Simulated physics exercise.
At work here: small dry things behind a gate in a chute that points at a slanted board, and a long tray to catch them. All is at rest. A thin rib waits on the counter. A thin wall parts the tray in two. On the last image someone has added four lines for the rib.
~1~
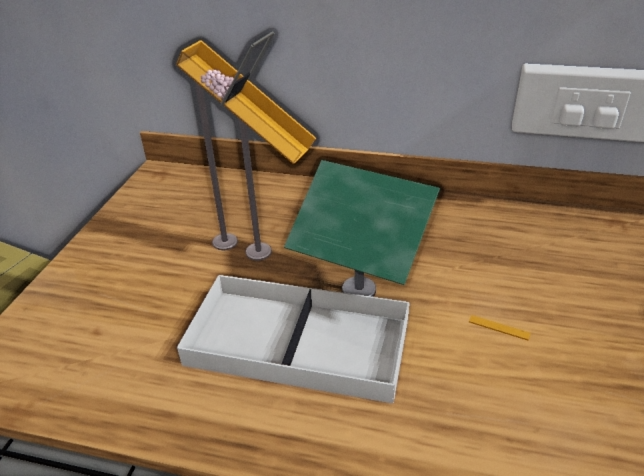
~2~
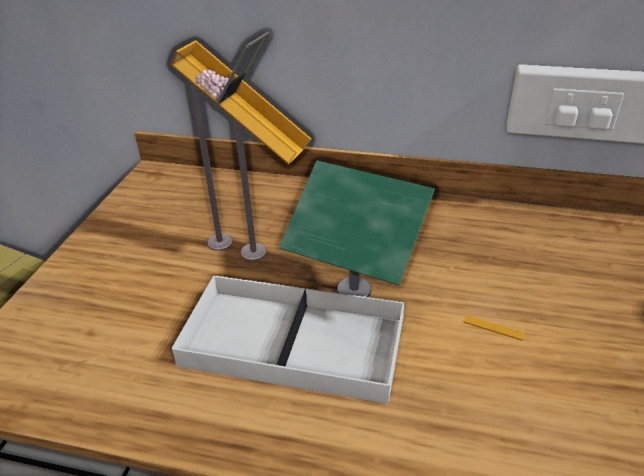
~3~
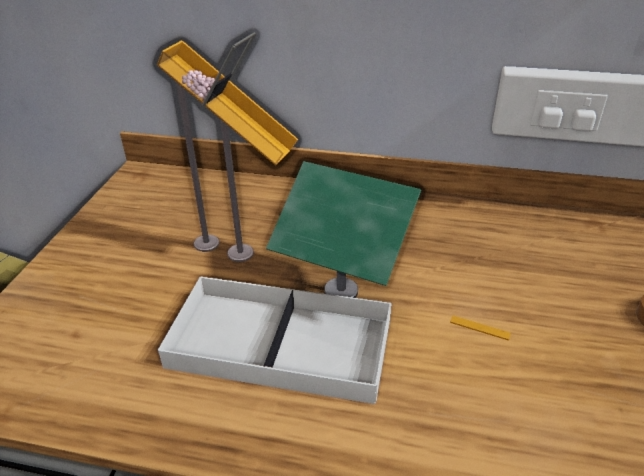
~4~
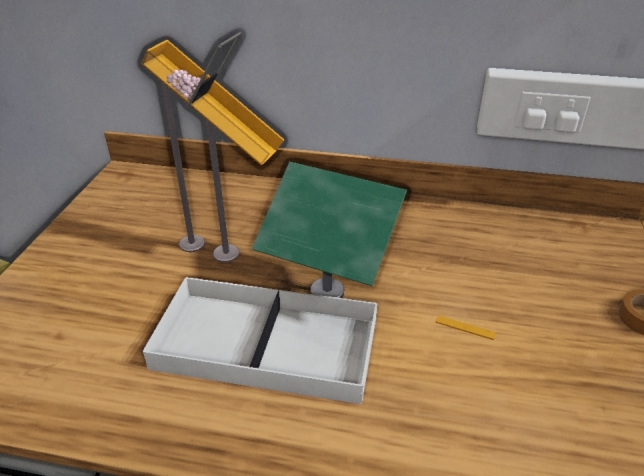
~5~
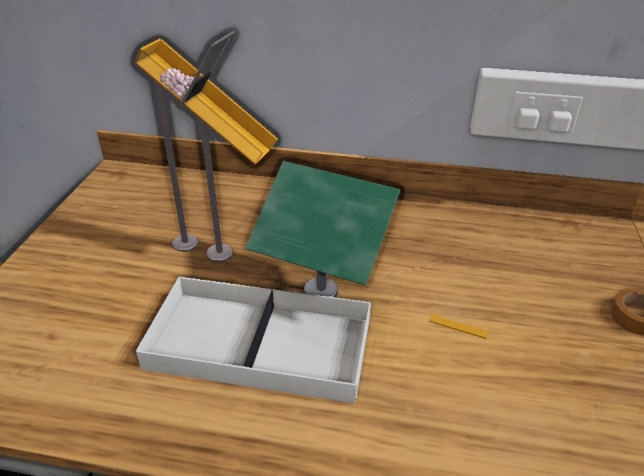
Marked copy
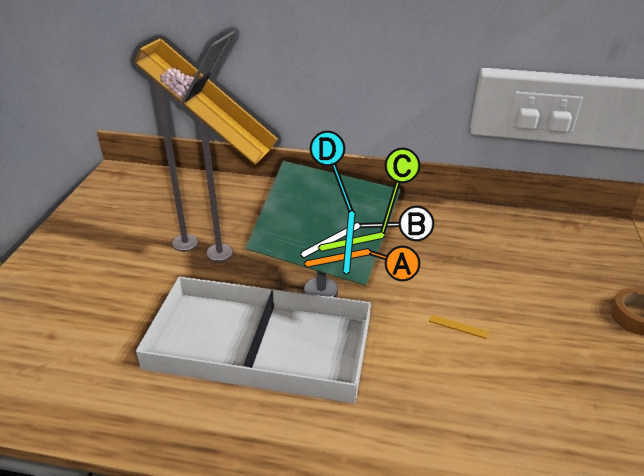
At first, small pale pearls sit behind a gate in a sloping yellow chute, beside a tilted green board and a divided white tray on a wooden counter. The view then drifts slightly right, bringing part of a brown ring in at the right edge, while everything on the counter stays still.
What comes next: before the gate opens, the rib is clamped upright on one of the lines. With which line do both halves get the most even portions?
I would pick line B.
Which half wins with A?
More lands on the right.
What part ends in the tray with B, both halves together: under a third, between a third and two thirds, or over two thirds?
Line B gives over two thirds.
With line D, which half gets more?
More lands on the right.
On the marked copy, line A from (367, 251) to (307, 263); line B from (357, 225) to (303, 254); line C from (381, 235) to (321, 247); line D from (351, 213) to (346, 271).
If A is chosen, of what is caught, about a tenth in the left half, almost all in the right.
If B is chosen, of what is caught, roughly two thirds in the left half, roughly a third in the right.
If C is chosen, of what is caught, about a tenth in the left half, almost all in the right.
If D is chosen, of what is caught, about a tenth in the left half, almost all in the right.
